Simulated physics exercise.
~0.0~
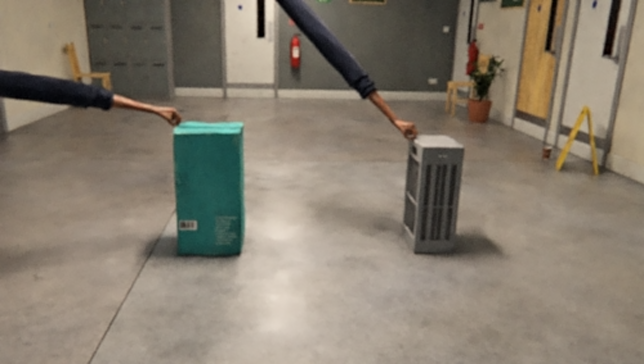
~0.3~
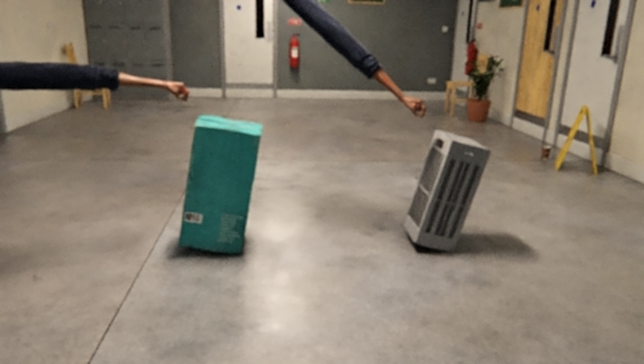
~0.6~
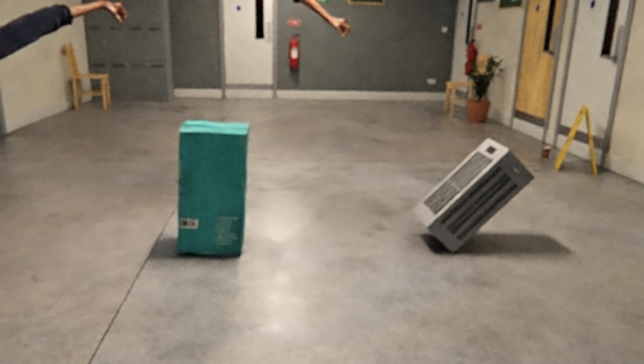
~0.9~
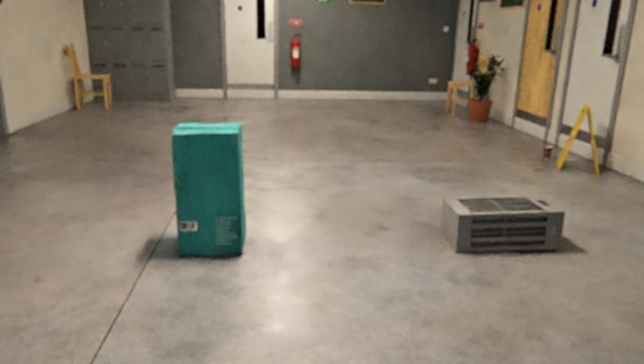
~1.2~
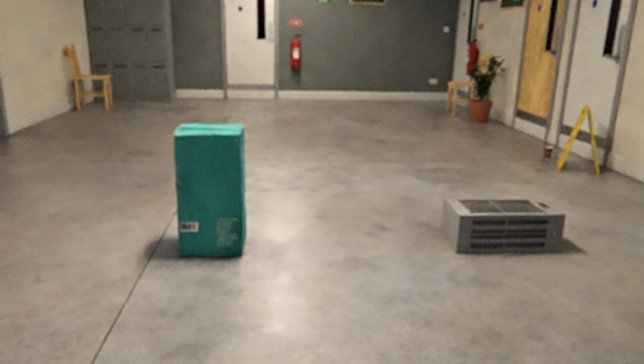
Two outstretched arms shoving a turquoise box and a grey crate, the box rocking back upright while the crate topples onto its side.
